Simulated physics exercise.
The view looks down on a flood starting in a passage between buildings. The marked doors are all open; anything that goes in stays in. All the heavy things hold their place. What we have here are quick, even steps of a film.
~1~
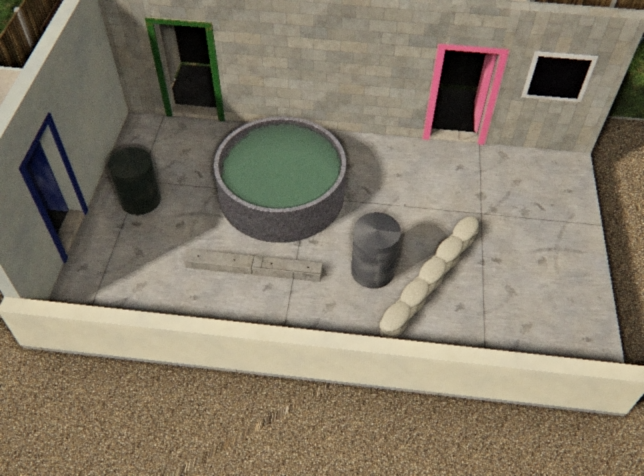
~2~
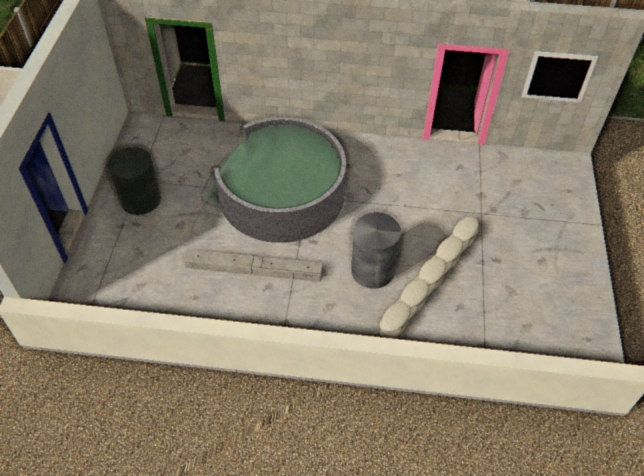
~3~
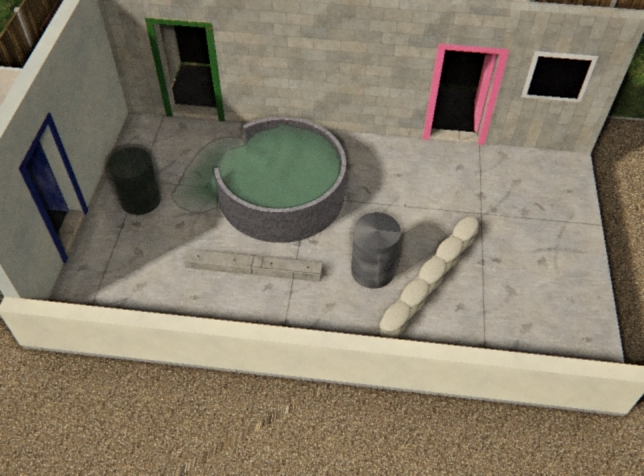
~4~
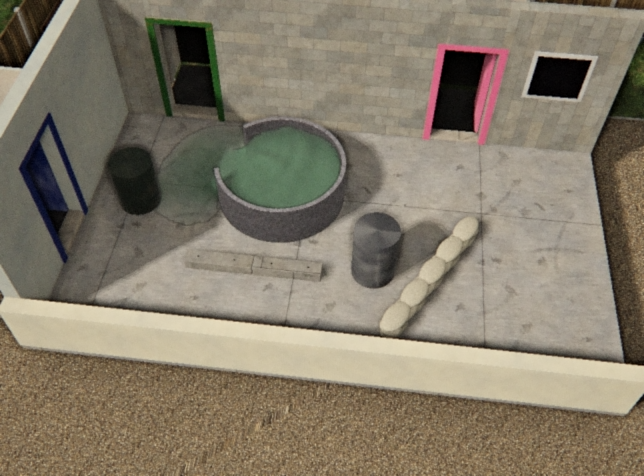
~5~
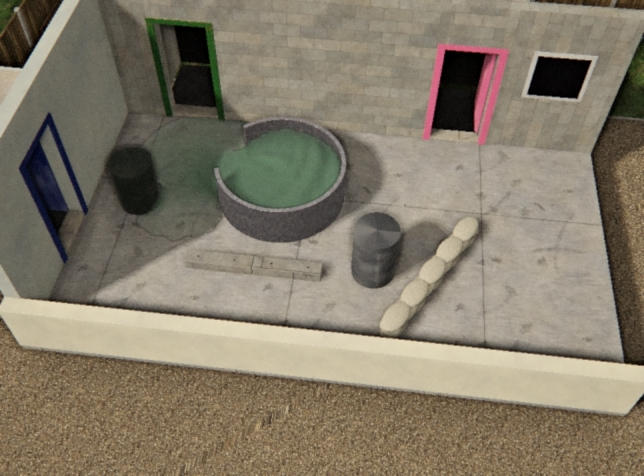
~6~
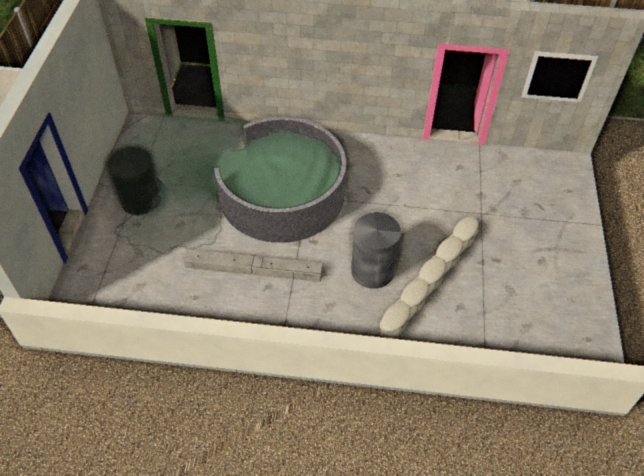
In a walled yard between buildings, a round stone pool of still green water sits among barrels, a low block and a row of pale sacks. A gap opens in the pool's left side and water pours out, spreading thinly left across the paving, around the dark barrel and towards the green-framed doorway.
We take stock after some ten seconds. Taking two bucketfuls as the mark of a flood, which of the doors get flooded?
The blue door stays below the mark, the green door gets flooded, the pink door stays below the mark.
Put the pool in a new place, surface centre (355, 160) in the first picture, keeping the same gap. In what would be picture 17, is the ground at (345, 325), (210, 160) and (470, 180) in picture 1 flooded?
In order, the three spots end up untouched, waterlogged and untouched.
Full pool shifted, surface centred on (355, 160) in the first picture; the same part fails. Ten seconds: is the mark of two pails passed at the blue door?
One by one: The blue one falls short.
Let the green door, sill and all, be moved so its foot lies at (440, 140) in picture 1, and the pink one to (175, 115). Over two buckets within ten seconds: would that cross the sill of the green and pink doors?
Note: Green door lets in too little; pink door lets too much through.
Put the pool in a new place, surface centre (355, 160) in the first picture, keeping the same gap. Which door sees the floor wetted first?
The one in green comes first.
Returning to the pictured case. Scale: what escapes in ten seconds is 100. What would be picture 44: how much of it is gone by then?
By my reckoning, 70 %.
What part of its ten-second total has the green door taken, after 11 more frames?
Close to 25 %.
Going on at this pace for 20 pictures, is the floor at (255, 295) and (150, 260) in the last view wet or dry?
Same order as asked: Dry as before, drenched.
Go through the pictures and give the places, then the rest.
In the first frame, still water in the round pool at (280, 165).
In the second frame, water pours out at (228, 169) and has run to (207, 200).
In the third frame, the front is at (178, 195), out from the gap at (228, 170).
In the fourth frame, the front is at (160, 207), out from the gap at (228, 170).
In the fifth frame, the front is at (160, 132), out from the gap at (228, 170).
In the sixth frame, water pours out at (228, 170) and has run to a hidden place.
A moment on, water covers 20 % of the floor; the blue door not reached, the green door under two buckets in, the pink door not reached.
Next, water covers 30 % of the floor; the blue door wet at the sill, nothing in, the green door far over two buckets in, the pink door not reached.
Then, water covers 30 % of the floor; the blue door wet at the sill, nothing in, the green door far over two buckets in, the pink door not reached.
Later, water covers 60 % of the floor; the blue door wet at the sill, nothing in, the green door far over two buckets in, the pink door wet at the sill, nothing in.
In the end, water covers 90 % of the floor; the blue door wet at the sill, nothing in, the green door far over two buckets in, the pink door wet at the sill, nothing in.
